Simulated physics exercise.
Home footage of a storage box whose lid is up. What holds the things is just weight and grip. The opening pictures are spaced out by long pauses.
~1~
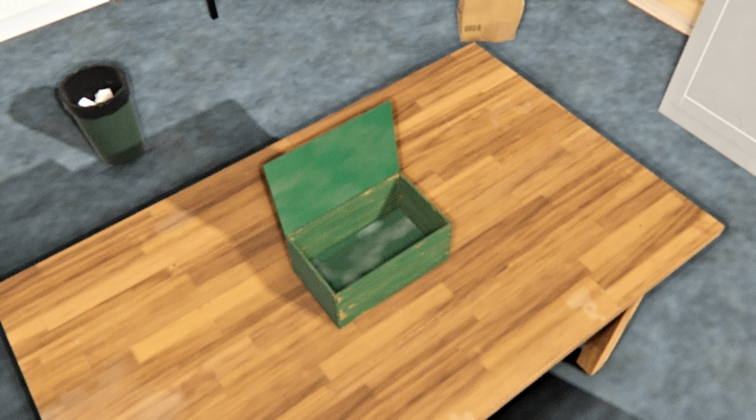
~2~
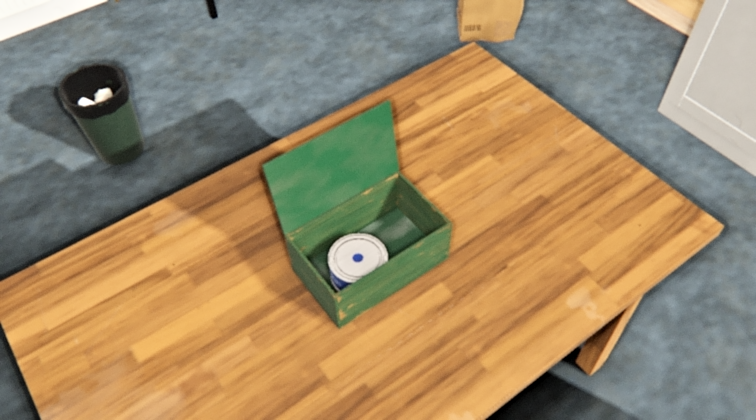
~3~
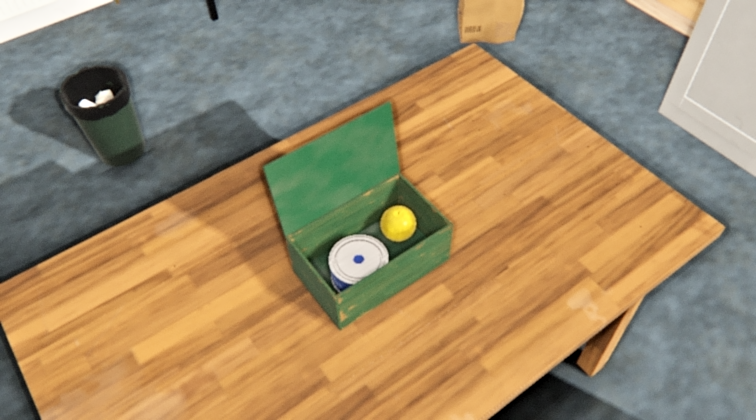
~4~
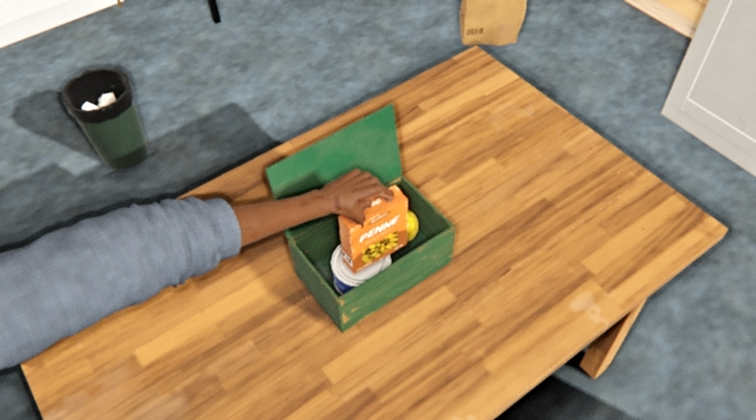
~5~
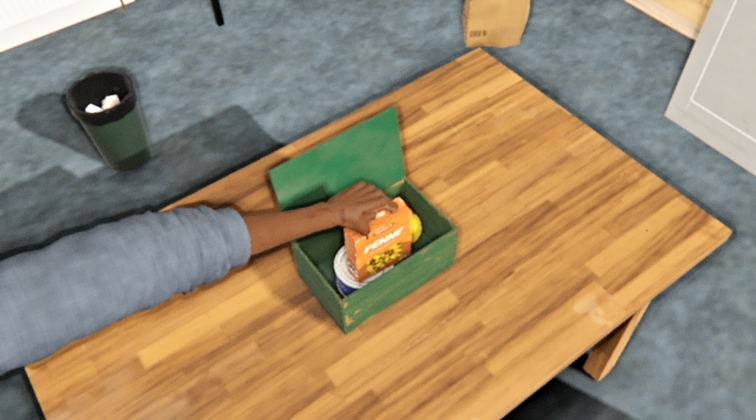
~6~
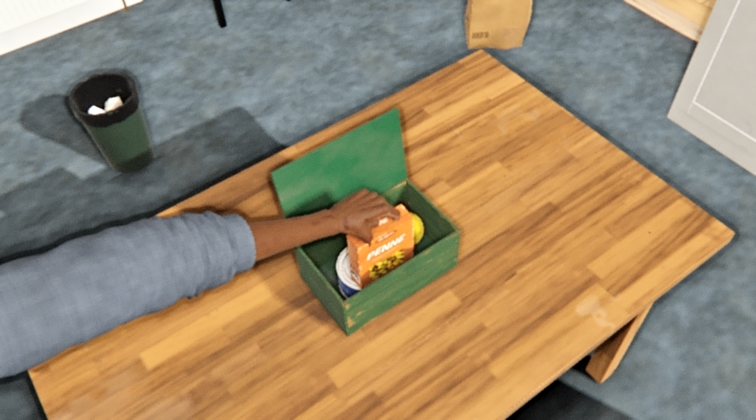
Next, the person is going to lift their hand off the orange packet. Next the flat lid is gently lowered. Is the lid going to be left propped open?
Yes: My guess is the lid stays open.
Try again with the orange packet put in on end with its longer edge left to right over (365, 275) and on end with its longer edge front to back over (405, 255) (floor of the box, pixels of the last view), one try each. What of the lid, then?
On the first go the lid remains open a bit, and on the second go it settles shut.
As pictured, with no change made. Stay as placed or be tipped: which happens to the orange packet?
Well, it stays just as set.
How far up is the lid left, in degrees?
The answer is about 40 degrees.
Then, 1.10 s on from there, lid starting down.
Then, 1.60 s on from there, lid 57° above the rim.
Then, 2.10 s on from there, lid 38° above the rim.
In the end, lid 39° above the rim; all 3 unmoved. At the end, from the last picture's camera, orange packet near (381, 250).
